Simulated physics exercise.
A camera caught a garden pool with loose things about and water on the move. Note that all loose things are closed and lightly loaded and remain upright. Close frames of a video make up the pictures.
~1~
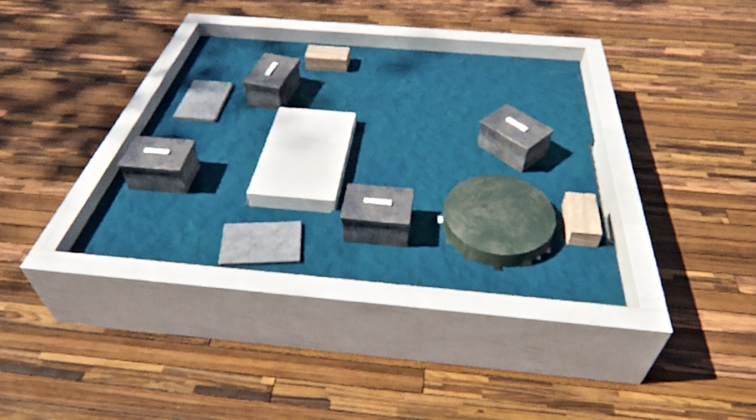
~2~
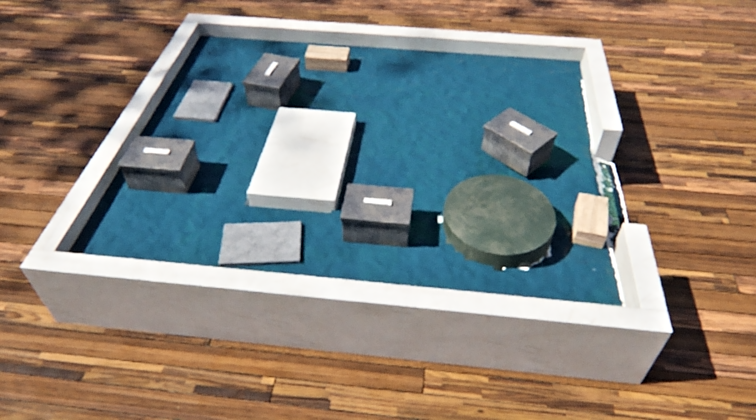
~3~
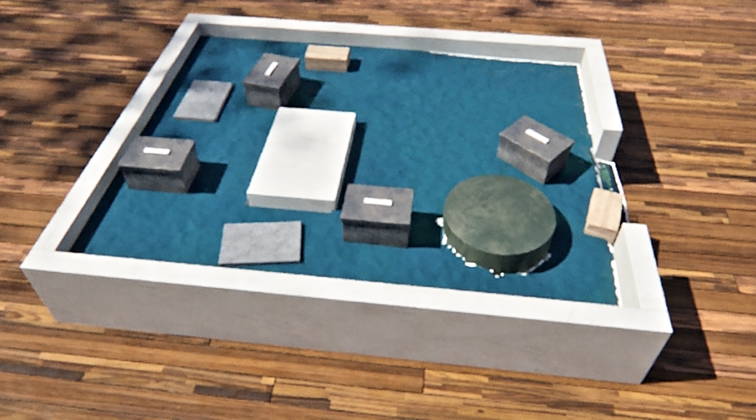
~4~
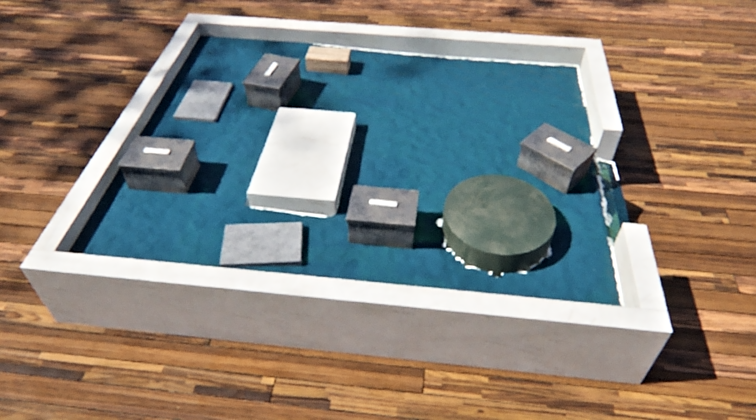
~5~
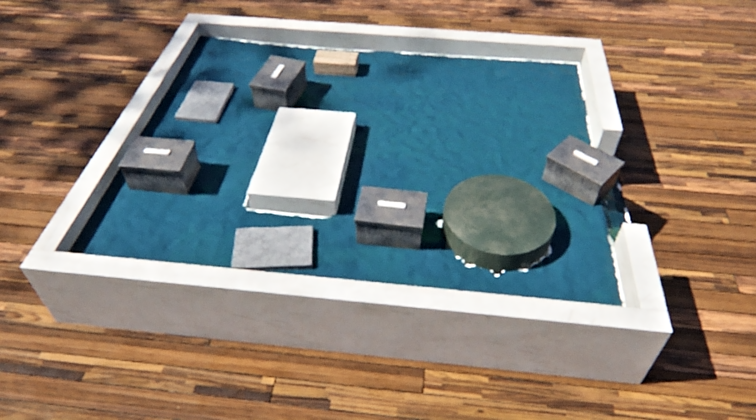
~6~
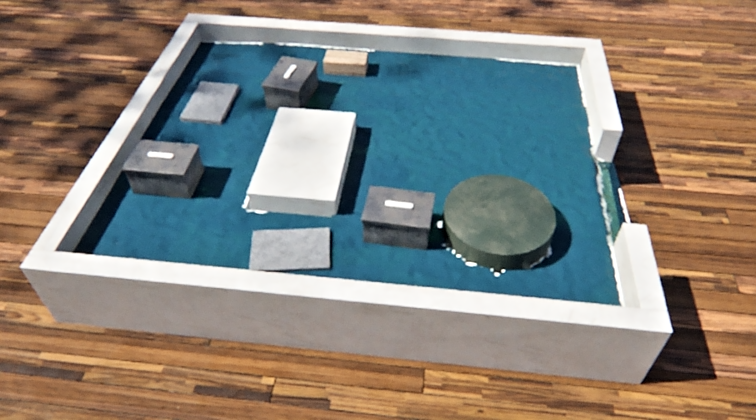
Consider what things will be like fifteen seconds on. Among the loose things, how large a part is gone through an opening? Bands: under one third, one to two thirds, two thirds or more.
The outcome is low, below a third.
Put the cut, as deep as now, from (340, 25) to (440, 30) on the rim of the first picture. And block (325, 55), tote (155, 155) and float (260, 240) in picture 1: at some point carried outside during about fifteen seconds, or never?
Item one gets away, item two doesn't escape, item three doesn't escape.
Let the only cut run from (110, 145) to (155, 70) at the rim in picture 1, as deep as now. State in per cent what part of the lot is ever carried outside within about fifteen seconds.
Result: 50 per cent.
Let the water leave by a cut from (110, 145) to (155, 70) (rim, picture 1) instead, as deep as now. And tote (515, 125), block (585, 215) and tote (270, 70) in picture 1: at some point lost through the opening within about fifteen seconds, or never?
Sequentially: Remains indoors, remains indoors, leaves the room.
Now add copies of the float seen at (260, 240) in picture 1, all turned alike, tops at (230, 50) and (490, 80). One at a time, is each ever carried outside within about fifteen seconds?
Well, the first one ends up trapped, and the second one ends up flushed out.
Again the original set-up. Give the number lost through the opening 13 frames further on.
That gives 2.
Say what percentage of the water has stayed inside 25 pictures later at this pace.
Close to 62 per cent.
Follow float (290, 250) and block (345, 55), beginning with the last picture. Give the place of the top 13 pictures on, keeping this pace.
Approximately (401, 266), then (415, 73).
A moment on, 2 of 8 are out; 6 afloat.
Next, 2 of 8 are out; 6 afloat.
Later, 2 of 8 are out; 6 afloat.
In the end, 2 of 8 are out; 6 afloat.
